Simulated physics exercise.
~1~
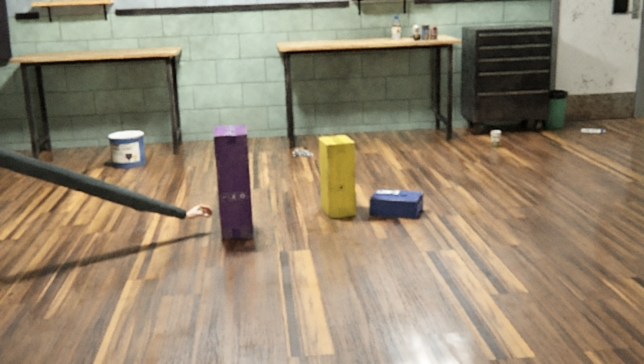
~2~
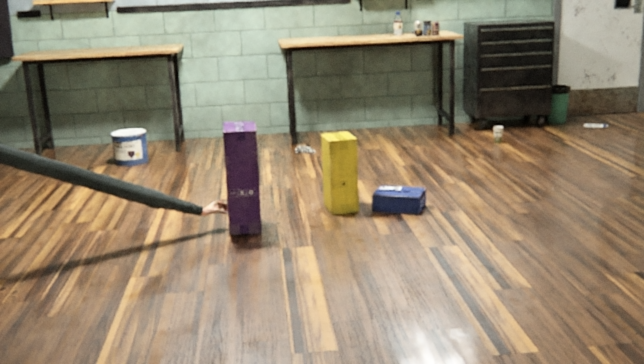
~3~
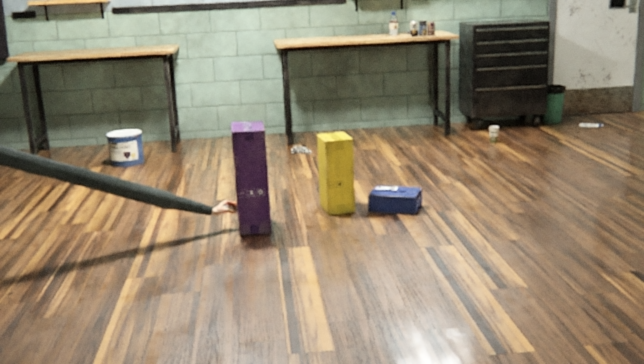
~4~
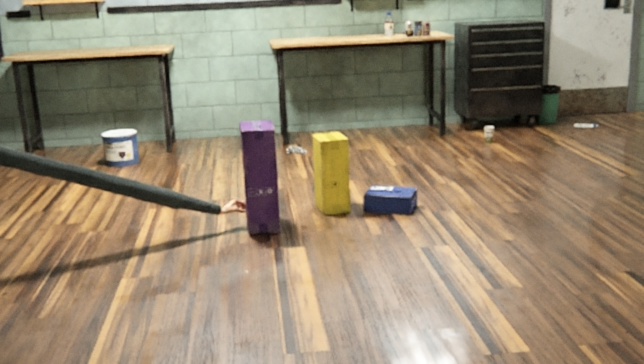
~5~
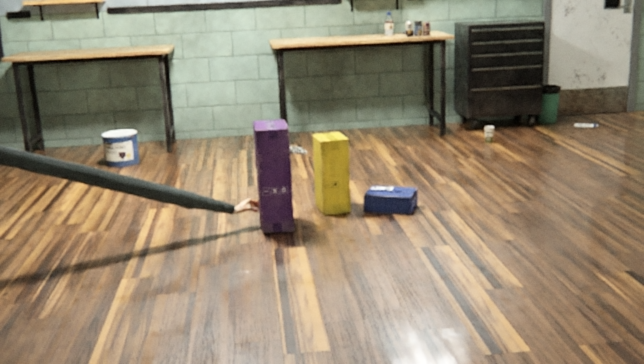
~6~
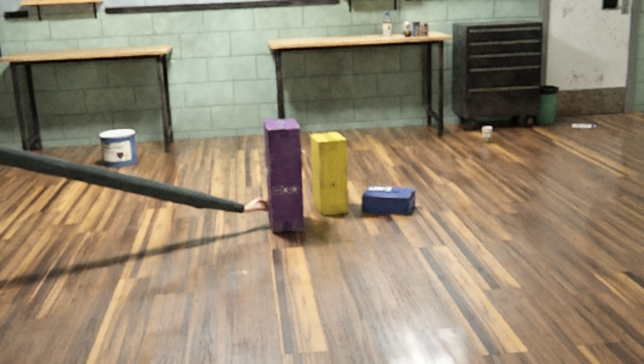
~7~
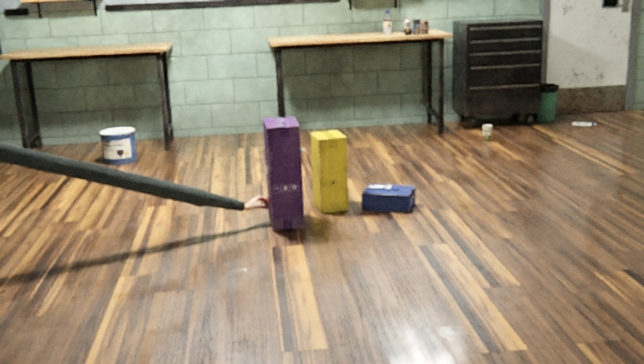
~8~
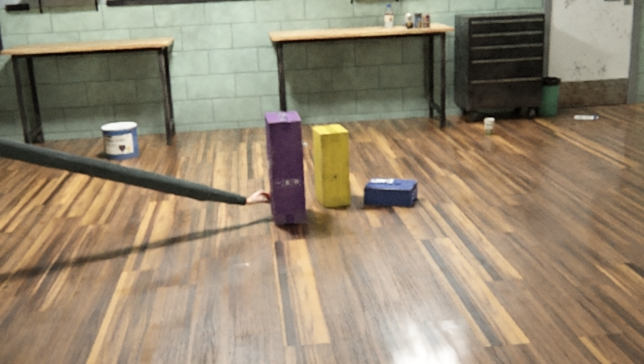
The clip shows a fingertip at the end of a long dark arm pushing a tall purple box slowly right across a wooden floor toward a yellow box and a blue parcel, which stay put. The purple box stops still upright, just short of the yellow one.
